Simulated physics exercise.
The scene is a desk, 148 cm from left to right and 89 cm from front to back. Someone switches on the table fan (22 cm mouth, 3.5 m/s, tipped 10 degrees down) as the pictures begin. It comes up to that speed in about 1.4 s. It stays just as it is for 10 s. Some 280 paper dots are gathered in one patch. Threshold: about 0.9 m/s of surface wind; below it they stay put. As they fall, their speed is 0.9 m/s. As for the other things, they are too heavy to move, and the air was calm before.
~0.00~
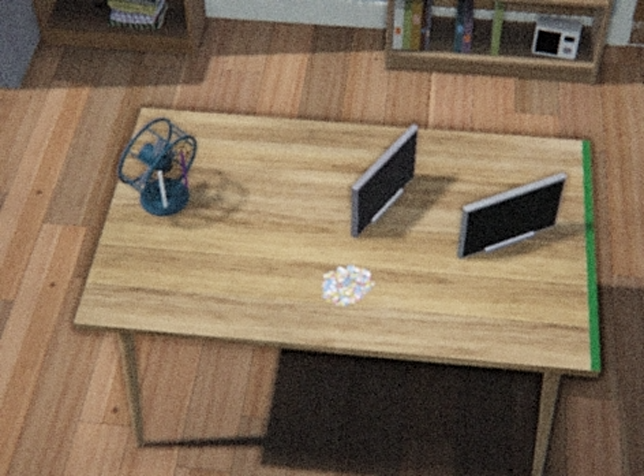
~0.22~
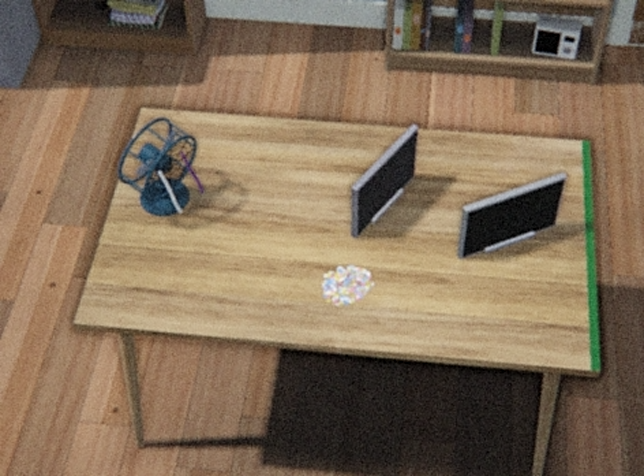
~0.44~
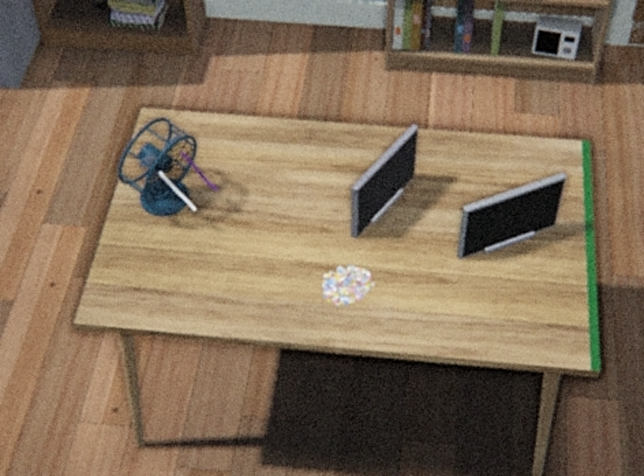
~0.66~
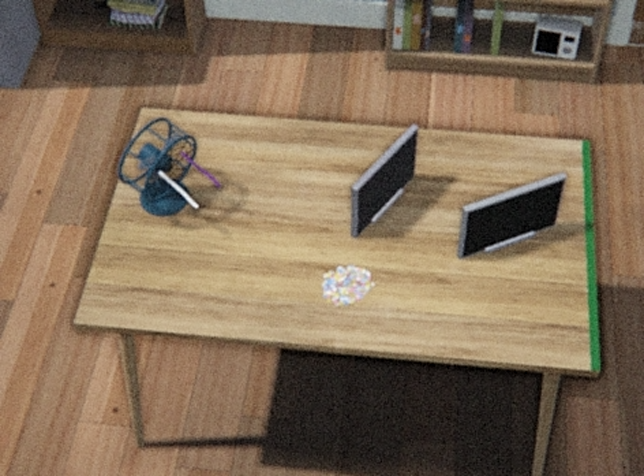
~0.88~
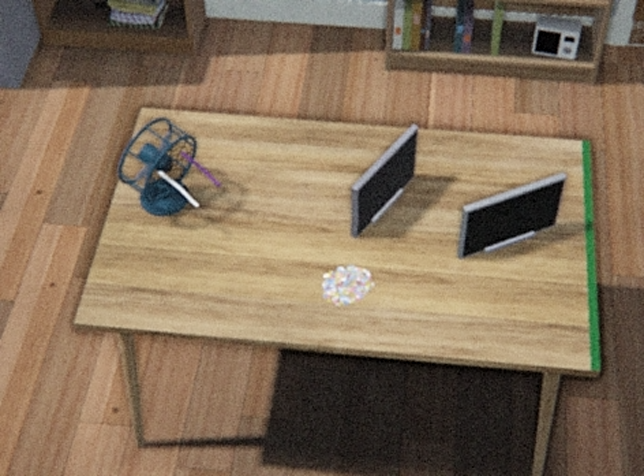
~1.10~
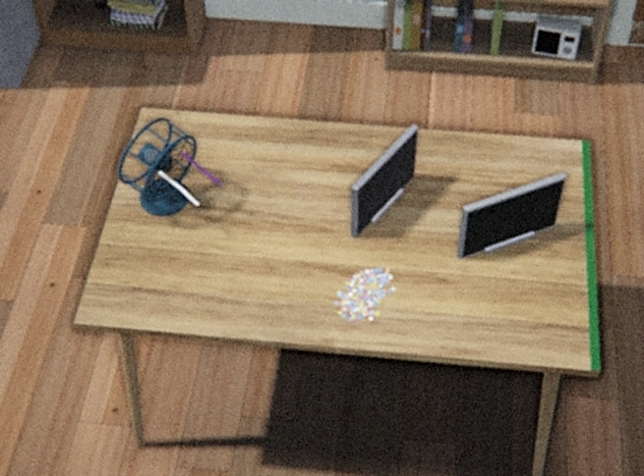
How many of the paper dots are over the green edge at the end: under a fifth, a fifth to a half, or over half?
By then from a fifth to a half are over the green edge.
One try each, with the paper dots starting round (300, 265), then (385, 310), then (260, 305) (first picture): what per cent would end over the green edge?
Taking the three spots in order, you'd get around 30 percent, 30 percent and 0 percent.
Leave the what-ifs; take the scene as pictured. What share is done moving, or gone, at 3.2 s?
Estimate: Close to 90 %.
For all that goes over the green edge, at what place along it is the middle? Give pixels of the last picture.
About (598, 322).
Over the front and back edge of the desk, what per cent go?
I'd guess close to 60 percent front and near 0 percent back.
After 2.0 s, 32 % are over the green edge; 79 % have settled or left.
After 3.2 s, 34 % are over the green edge; 91 % have settled or left.
After 5.5 s, 38 % are over the green edge; 95 % have settled or left.
After 10.0 s, at the end, 39 % are over the green edge.
